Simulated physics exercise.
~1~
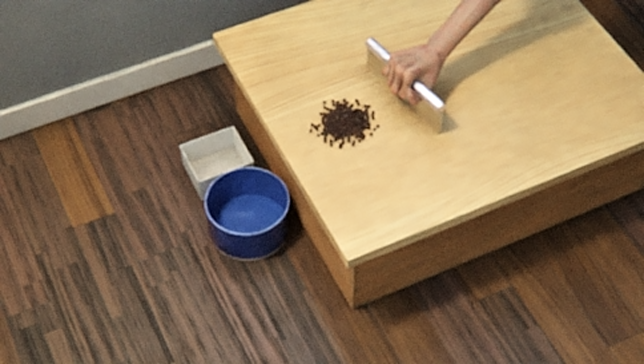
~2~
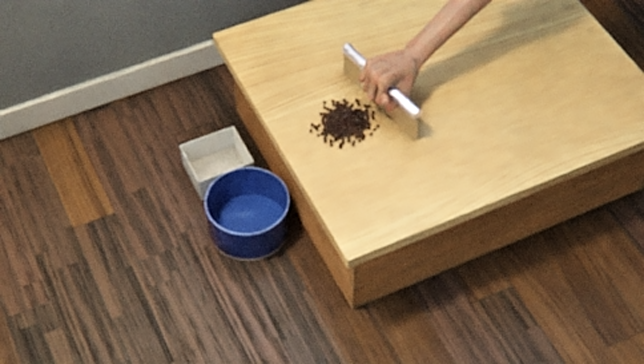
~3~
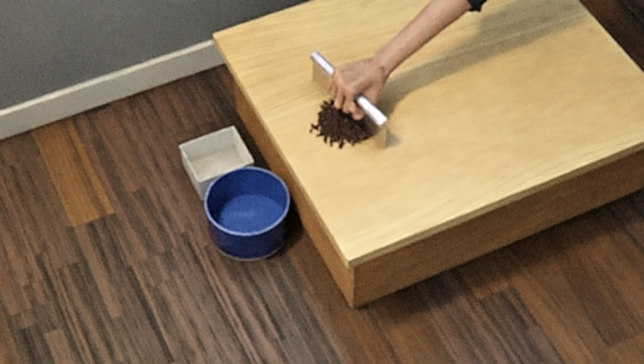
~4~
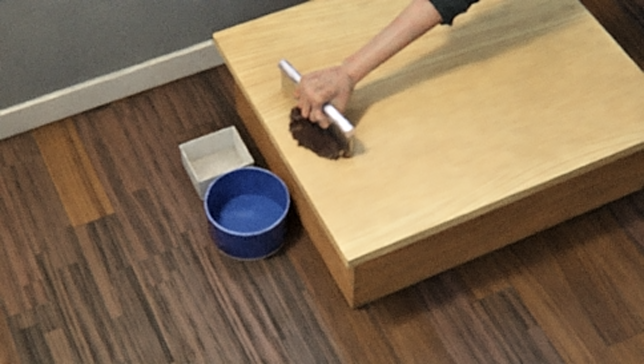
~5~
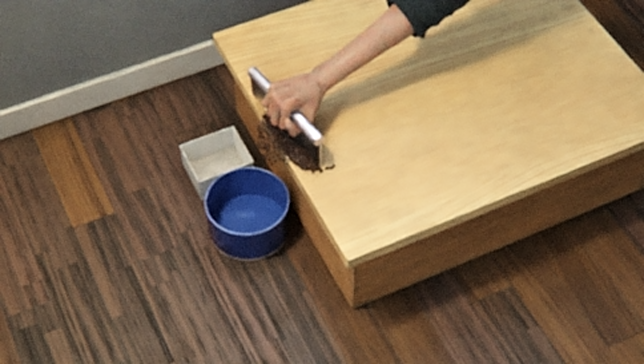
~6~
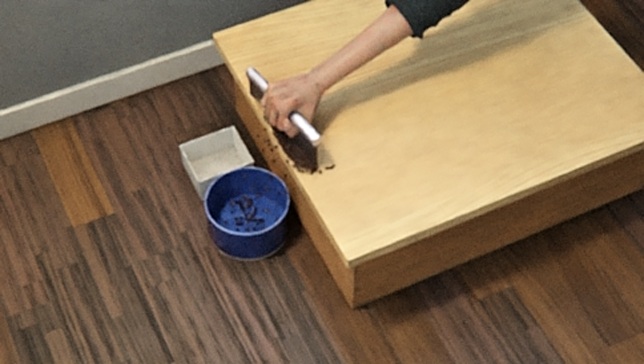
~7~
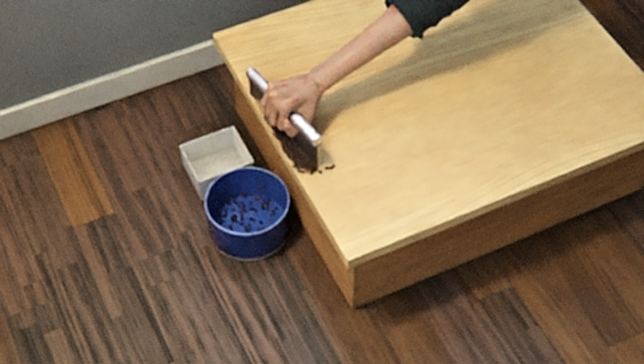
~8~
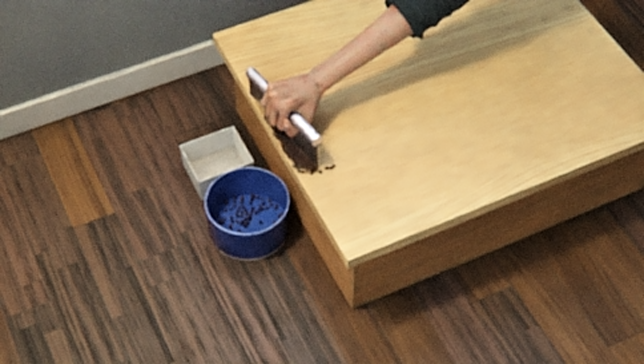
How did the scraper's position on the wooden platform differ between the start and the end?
At the start the scraper was well in from the left edge, to the right of the pile of beans. By the end it was farther left and slightly nearer the viewer, resting close to the edge above the containers.
